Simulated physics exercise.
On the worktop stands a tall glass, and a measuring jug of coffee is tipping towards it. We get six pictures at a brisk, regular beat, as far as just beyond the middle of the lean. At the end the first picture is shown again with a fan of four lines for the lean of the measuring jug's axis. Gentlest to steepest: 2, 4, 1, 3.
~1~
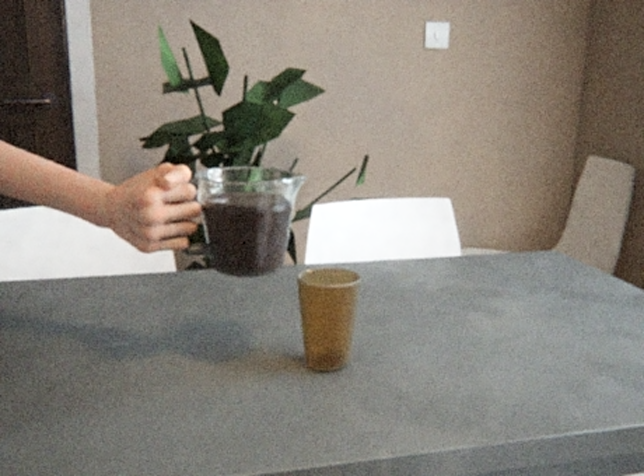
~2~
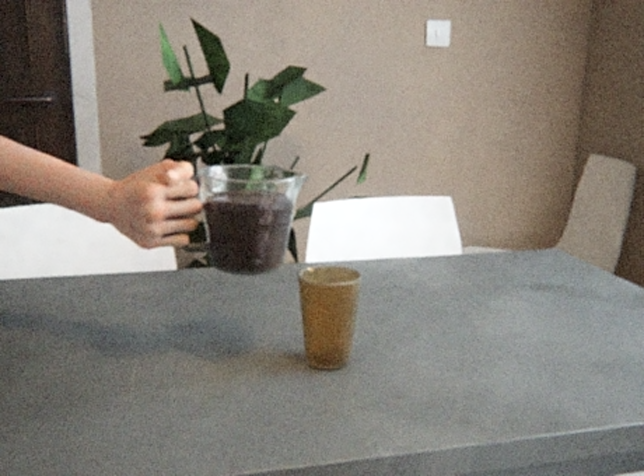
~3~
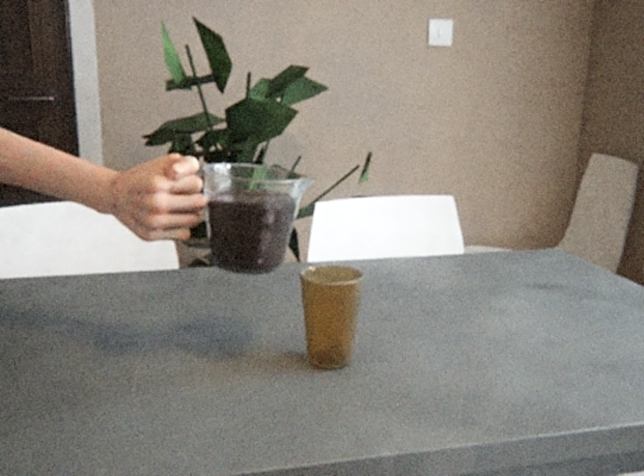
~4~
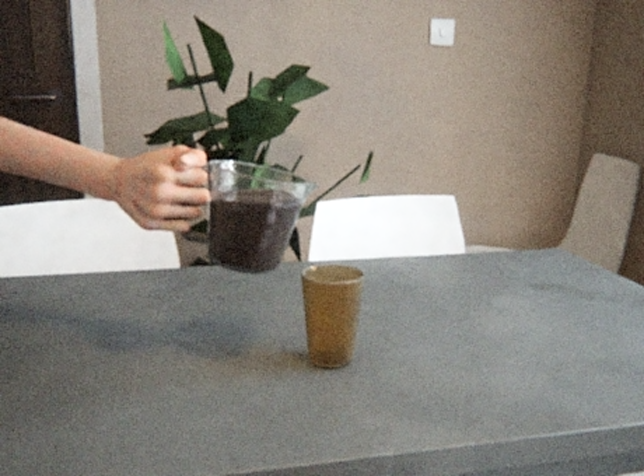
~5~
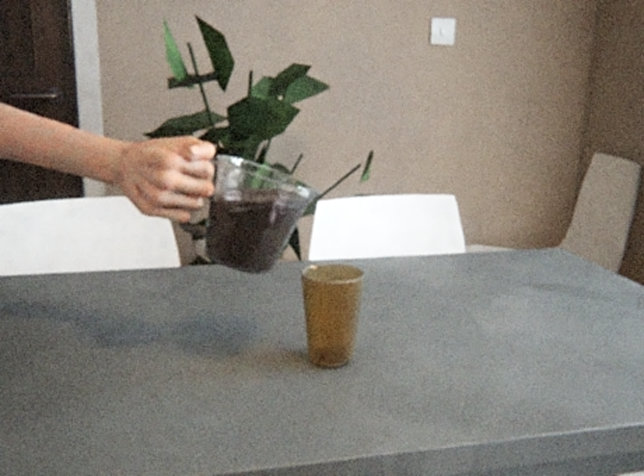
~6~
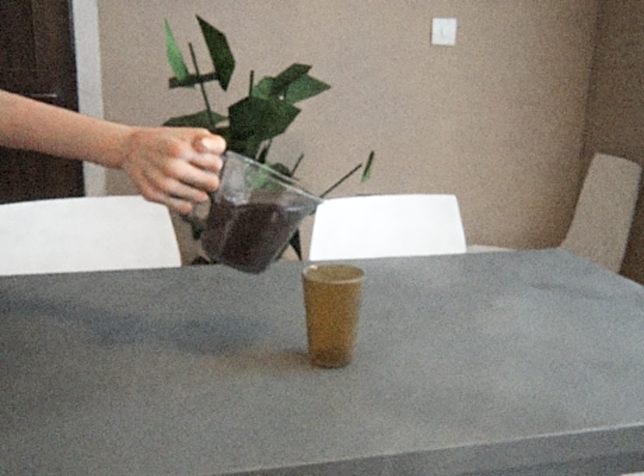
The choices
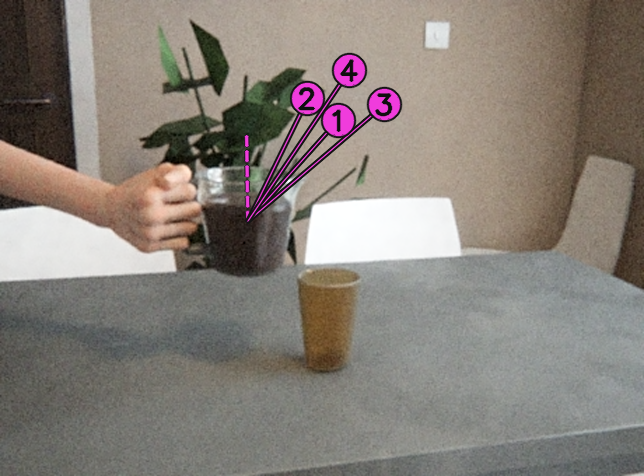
The clip opens with a hand at the left holding a clear jug of dark liquid upright, above and left of a tall amber glass on a grey surface. The hand shifts the jug slightly right, then steadily tilts it rightward, with all the liquid still inside.
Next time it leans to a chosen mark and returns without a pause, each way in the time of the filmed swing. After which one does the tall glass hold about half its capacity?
Choose 3.
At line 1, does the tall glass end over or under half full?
Under.
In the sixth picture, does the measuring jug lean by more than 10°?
Yes, it does.
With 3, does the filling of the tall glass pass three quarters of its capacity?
No, it does not.
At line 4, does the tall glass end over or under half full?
Under half.
In magenta, 1 at (327, 132); 2 at (300, 113); 3 at (371, 115); 4 at (340, 84).
Choosing 1, the tall glass ends with about 31 % of what it can hold.
Choosing 2, the tall glass ends with about 2 % of what it can hold.
Choosing 3, the tall glass ends with about 52 % of what it can hold.
Choosing 4, the tall glass ends with about 15 % of what it can hold.
